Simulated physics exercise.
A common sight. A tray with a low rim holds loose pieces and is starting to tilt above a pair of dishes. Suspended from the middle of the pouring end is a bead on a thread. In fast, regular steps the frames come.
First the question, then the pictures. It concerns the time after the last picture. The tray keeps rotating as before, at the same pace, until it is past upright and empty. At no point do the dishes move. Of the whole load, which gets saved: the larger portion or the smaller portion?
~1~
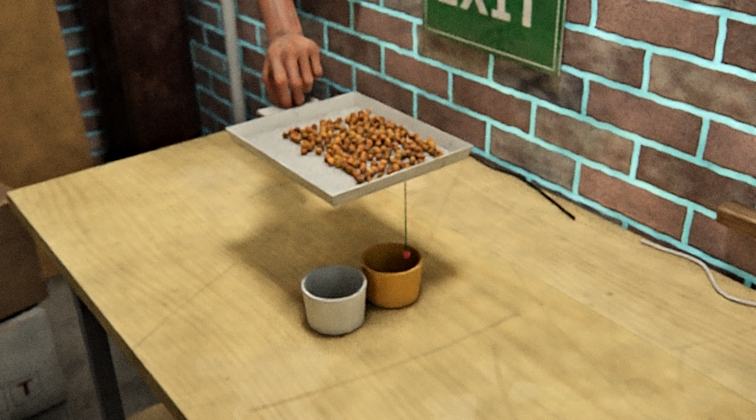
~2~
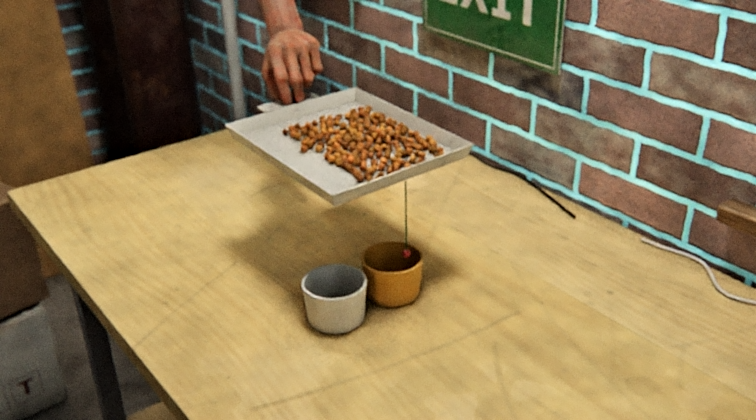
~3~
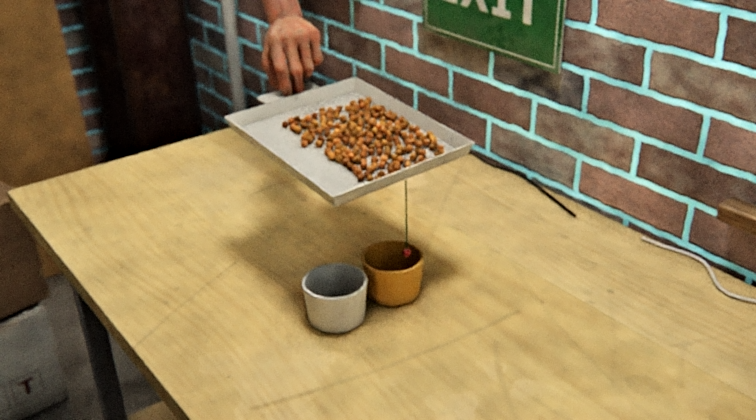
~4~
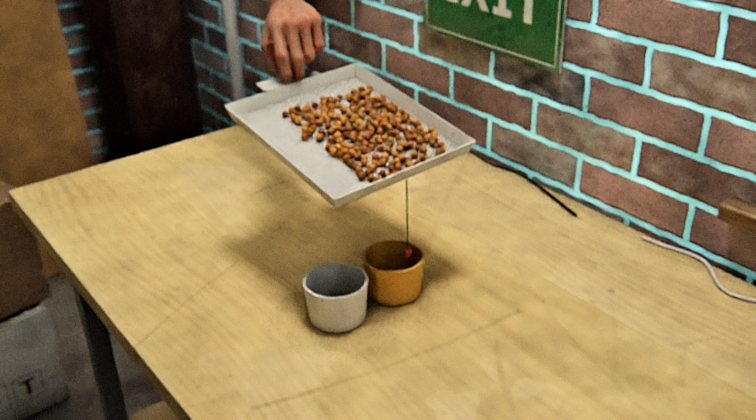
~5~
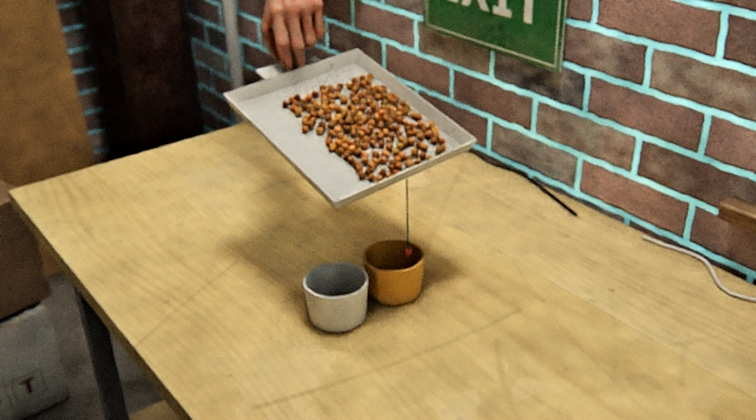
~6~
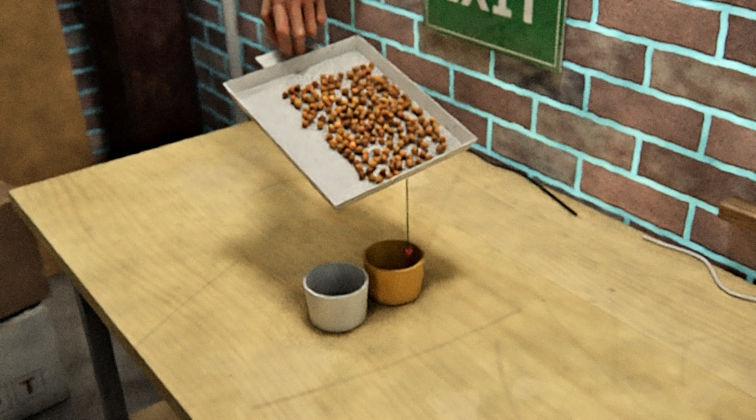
Honestly, the catch comes out below half of the load.
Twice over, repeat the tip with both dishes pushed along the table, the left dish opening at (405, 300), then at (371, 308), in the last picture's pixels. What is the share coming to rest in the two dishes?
40 % and 60 %.
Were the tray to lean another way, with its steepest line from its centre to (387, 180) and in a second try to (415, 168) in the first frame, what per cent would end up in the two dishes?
Well, 0 percent for one and then 0 percent for the other.
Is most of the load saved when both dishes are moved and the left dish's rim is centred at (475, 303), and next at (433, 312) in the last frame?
Well, not up to half at the first spot and not up to half at the second.
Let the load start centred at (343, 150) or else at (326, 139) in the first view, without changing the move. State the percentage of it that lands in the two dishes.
You'd get about 10 per cent first and about 20 per cent second.
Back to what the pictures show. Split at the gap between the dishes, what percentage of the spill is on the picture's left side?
30 in a hundred, roughly.
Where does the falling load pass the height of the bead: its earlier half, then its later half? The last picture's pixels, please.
Starting near (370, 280), moving on to near (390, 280).
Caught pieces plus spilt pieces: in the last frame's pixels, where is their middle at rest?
Close to (384, 339) in the last picture.
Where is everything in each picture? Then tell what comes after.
The first picture shows corners of the pouring end (334, 192) and (466, 145), level; middle of the load (370, 144), roasted chickpeas; left dish (352, 311); right dish (410, 285); bead on its thread (406, 255).
The second picture shows corners of the pouring end (334, 191) and (466, 144), level; middle of the load (370, 141).
The third picture shows corners of the pouring end (335, 192) and (467, 142), tipped barely, lowest at the left corner; middle of the load (370, 136).
The fourth picture shows corners of the pouring end (336, 194) and (468, 140), tipped a little, lowest at the left corner; middle of the load (371, 130).
The fifth picture shows corners of the pouring end (337, 197) and (469, 139), tipped a little, lowest at the left corner; middle of the load (372, 124).
The sixth picture shows corners of the pouring end (337, 199) and (470, 138), tipped clearly, lowest at the left corner; middle of the load (372, 118); left dish (355, 308); right dish (412, 282).
Just after the last frame, tray tipped steeply; almost all on the tray; just a few in the air.
A moment on, tray tipped past a quarter turn; roughly a third on the tray; about a tenth in the left dish; roughly a third outside both; roughly a third in the air.
Further on, tray tipped past a quarter turn; about a tenth in the left dish; the larger part outside both.
When it is over, tray tipped past a quarter turn; about a tenth in the left dish; not one in the right dish; the larger part outside both.
